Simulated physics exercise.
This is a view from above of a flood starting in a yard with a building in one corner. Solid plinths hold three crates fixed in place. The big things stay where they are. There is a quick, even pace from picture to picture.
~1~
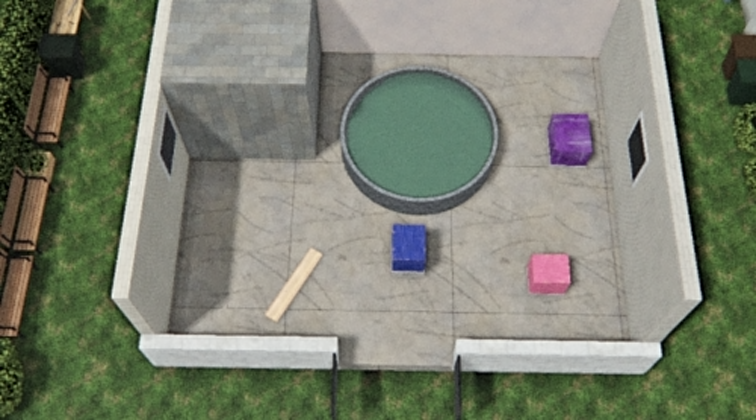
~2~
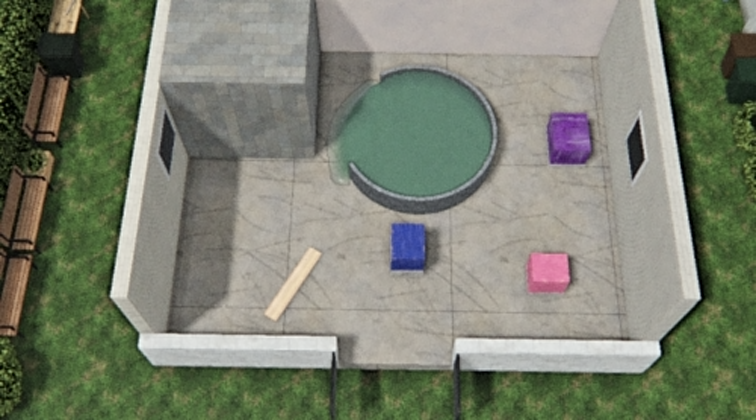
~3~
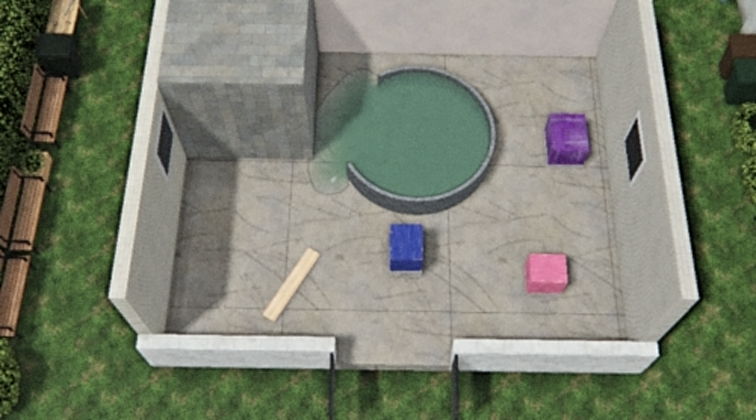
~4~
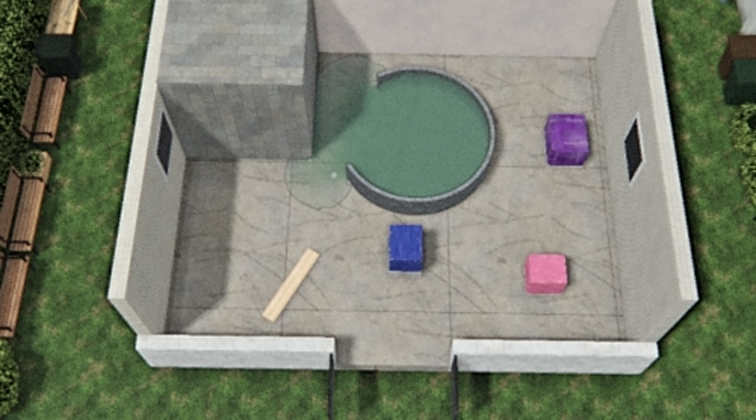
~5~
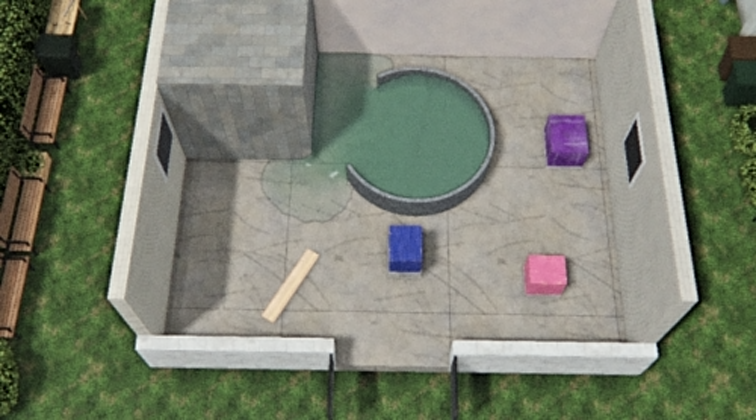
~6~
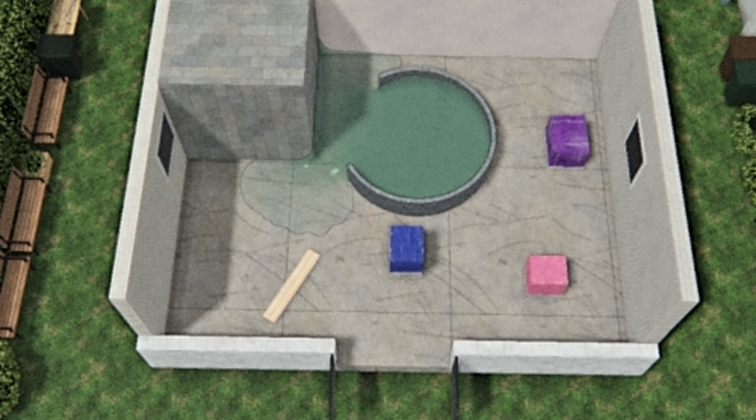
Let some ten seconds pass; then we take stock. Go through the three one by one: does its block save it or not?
The purple crate is not saved. The blue crate is saved by its block. The pink crate is saved by its block.
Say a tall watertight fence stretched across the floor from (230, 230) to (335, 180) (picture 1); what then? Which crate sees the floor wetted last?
It's the pink-painted one.
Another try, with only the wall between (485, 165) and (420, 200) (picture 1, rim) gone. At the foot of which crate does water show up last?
The crate marked purple.
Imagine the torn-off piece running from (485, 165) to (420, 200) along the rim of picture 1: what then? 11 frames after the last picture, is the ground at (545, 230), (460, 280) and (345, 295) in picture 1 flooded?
Soaked, soaked, untouched.
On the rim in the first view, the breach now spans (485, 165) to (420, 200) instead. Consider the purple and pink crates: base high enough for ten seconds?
The purple one is reached; the pink one is reached.
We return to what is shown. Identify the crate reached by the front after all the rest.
It's the one in pink.
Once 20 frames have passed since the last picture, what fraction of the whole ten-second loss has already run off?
By then, close to 0 % of it.
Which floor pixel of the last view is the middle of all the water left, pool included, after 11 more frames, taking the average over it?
Somewhere around (374, 139) in the last view.
A moment on, water covers 20 % of the floor; the purple crate not reached, the blue crate not reached, the pink crate not reached.
Next, water covers 35 % of the floor; the purple crate not reached, the blue crate not reached, the pink crate not reached.
Then, water covers 55 % of the floor; the purple crate water round its plinth, the blue crate water round its plinth, the pink crate not reached.
Later, water covers 75 % of the floor; the purple crate water round its plinth, the blue crate water round its plinth, the pink crate water round its plinth.
In the end, water covers 95 % of the floor; the purple crate was topped, the blue crate stayed above the water, the pink crate stayed above the water.
